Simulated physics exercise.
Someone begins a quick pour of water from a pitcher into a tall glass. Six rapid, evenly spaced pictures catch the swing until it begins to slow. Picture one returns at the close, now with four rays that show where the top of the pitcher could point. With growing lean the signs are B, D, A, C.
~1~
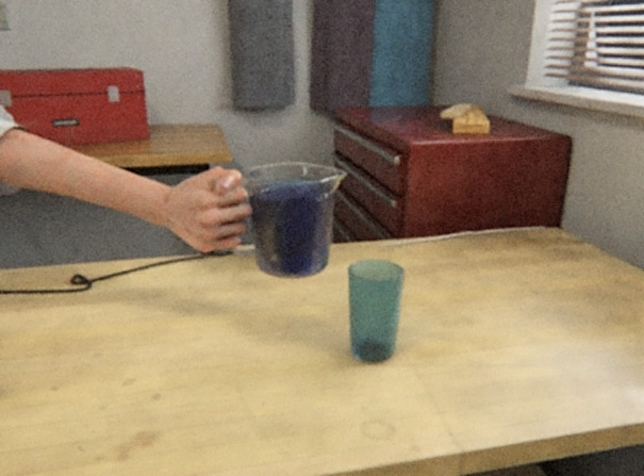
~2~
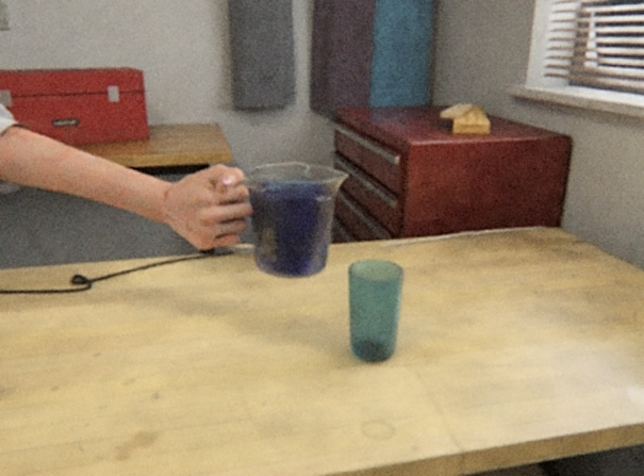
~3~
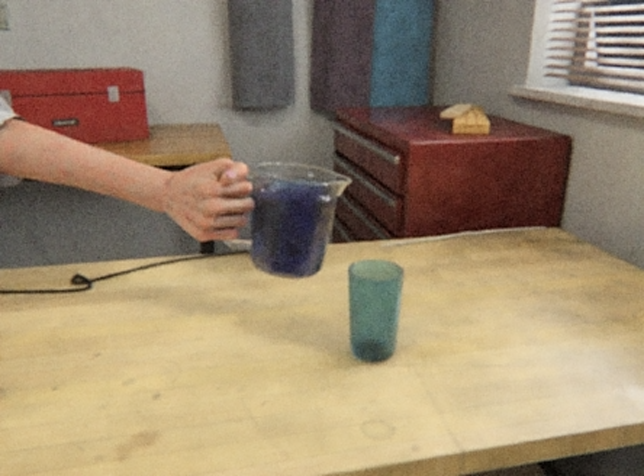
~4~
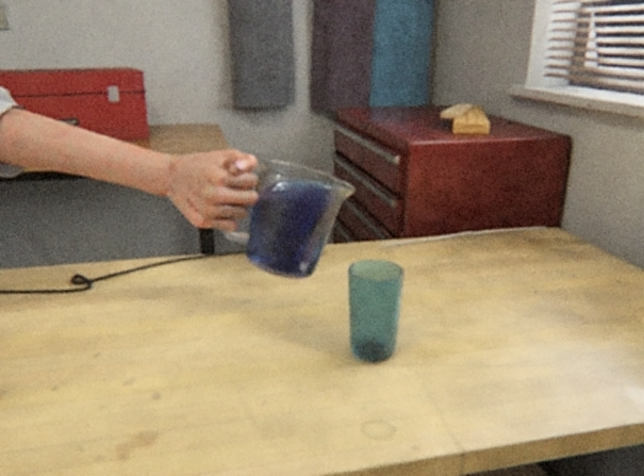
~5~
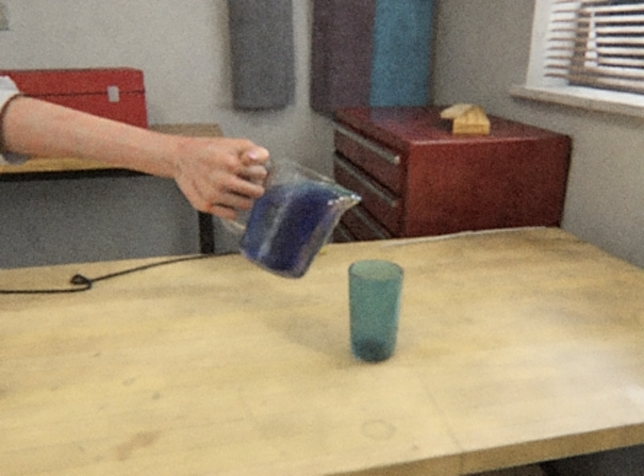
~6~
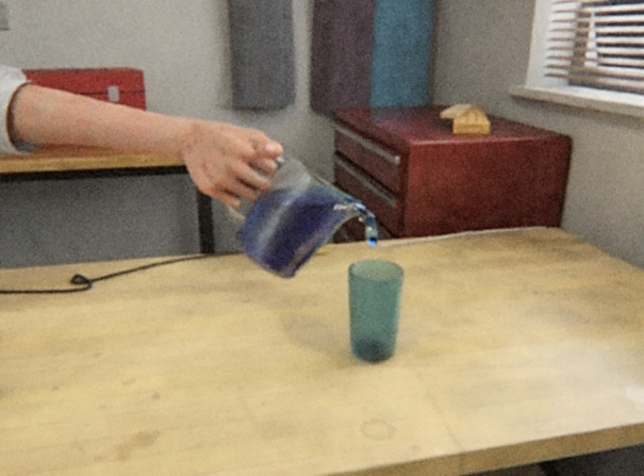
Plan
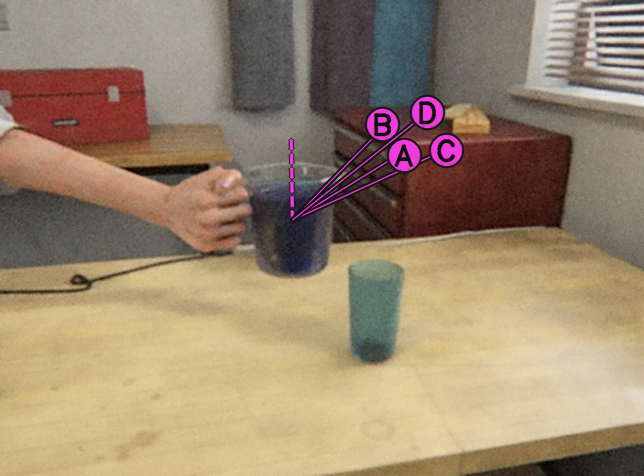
A hand holding a clear pitcher of blue liquid above a wooden table stays nearly still, then tilts it rightward, raising the handle, until a thin stream leaves the lip just above a tall green glass.
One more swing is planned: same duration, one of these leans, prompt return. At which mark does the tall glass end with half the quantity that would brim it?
B.
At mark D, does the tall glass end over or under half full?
Over.
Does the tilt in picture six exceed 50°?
No.
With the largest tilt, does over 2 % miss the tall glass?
Yes, it does.
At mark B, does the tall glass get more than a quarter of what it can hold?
Yes, clearly.
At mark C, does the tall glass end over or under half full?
Over.
In magenta, A at (387, 161); B at (371, 139); C at (430, 156); D at (414, 122).
For mark A, the tall glass ends with about 88 % of what it can hold.
For mark B, the tall glass ends with about 49 % of what it can hold.
For mark C, the tall glass ends with about 91 % of what it can hold; 13 % of the water is spilt.
For mark D, the tall glass ends with about 67 % of what it can hold.
